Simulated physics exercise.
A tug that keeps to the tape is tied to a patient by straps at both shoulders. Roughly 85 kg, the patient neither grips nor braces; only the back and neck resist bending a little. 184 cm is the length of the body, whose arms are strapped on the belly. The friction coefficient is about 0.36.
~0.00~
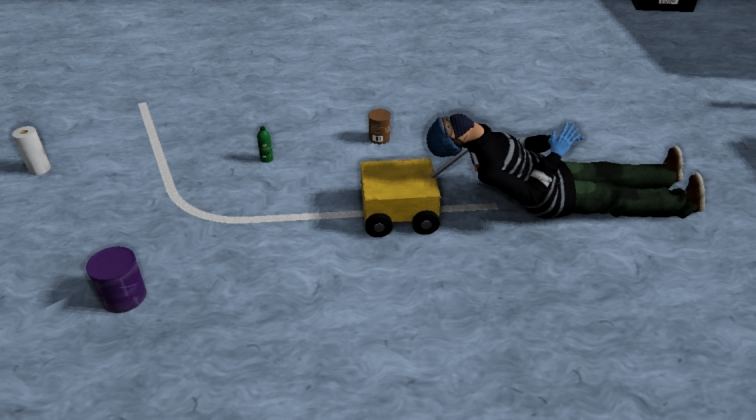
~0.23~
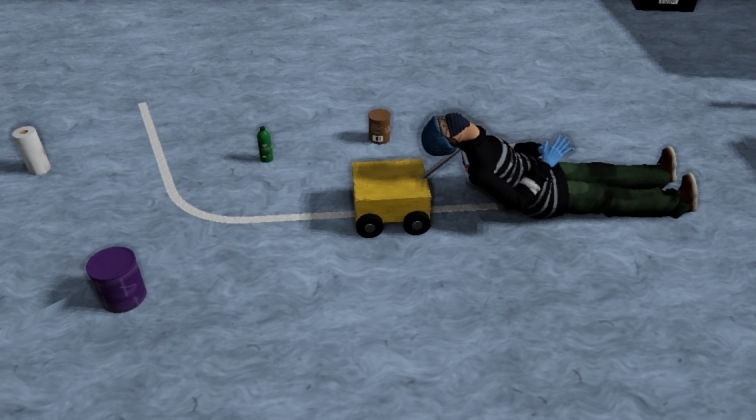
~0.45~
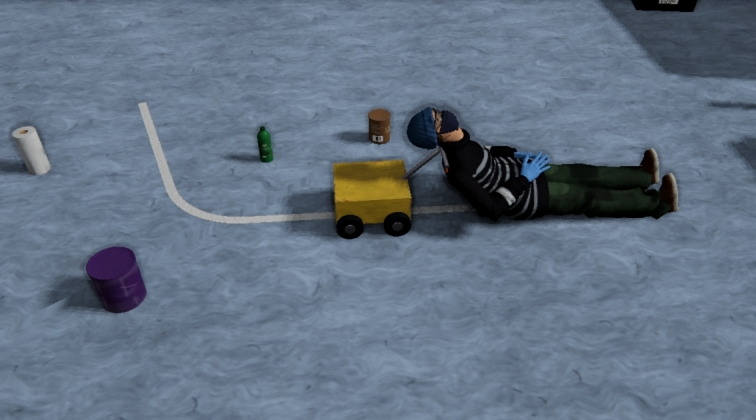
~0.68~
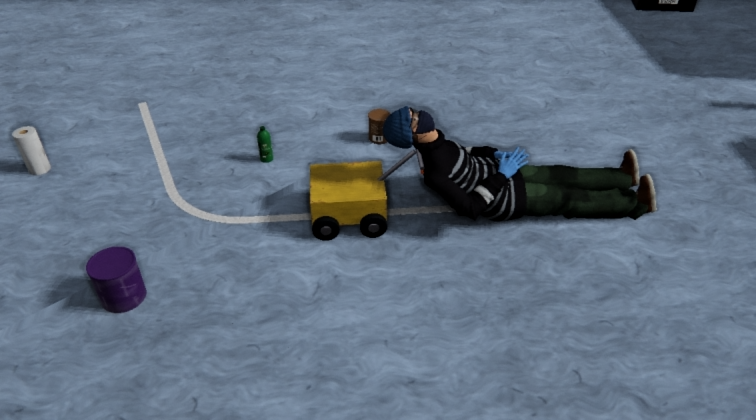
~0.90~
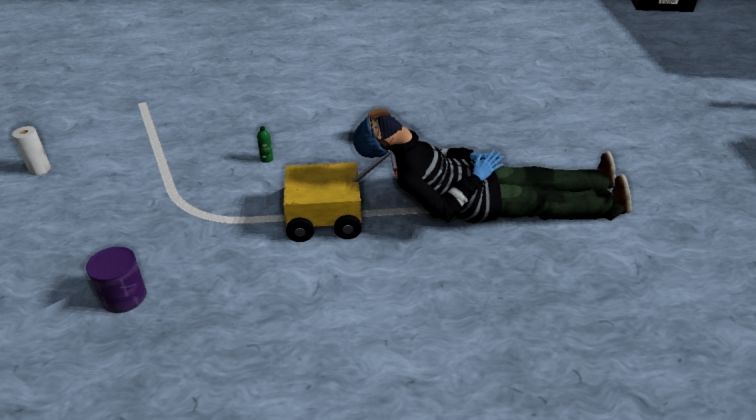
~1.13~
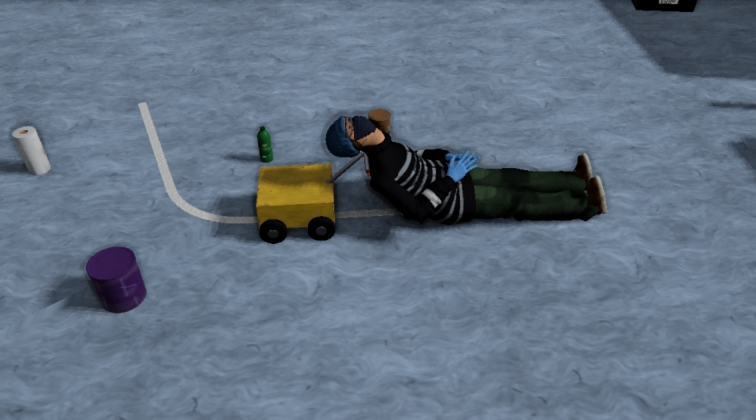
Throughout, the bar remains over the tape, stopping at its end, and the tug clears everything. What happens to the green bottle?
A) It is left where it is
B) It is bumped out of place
(A) It is left where it is.
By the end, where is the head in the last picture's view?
The head finishes near (123, 28).
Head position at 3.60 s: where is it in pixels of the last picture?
I'd put it somewhere around (145, 83).
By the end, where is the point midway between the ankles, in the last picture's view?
About pixel (215, 179).
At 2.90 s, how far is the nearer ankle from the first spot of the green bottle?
They are some 100 centimetres apart.
After 2.20 s the green bottle is where it stood, near (265, 144) in the last picture's view; the nearer ankle is 138 cm from that spot.
After 2.90 s the green bottle is where it stood, near (265, 144) in the last picture's view; the purple bucket where it stood; the nearer ankle is 100 cm from that spot.
After 3.60 s the green bottle is where it stood, near (265, 144) in the last picture's view; the purple bucket where it stood; the nearer ankle is 72 cm from that spot.
After 4.30 s the green bottle is where it stood, near (265, 144) in the last picture's view; the purple bucket where it stood; the nearer ankle is 46 cm from that spot.
By 5.1 s, green bottle stays put; purple bucket stays put; brown can stays put; white post stays put.
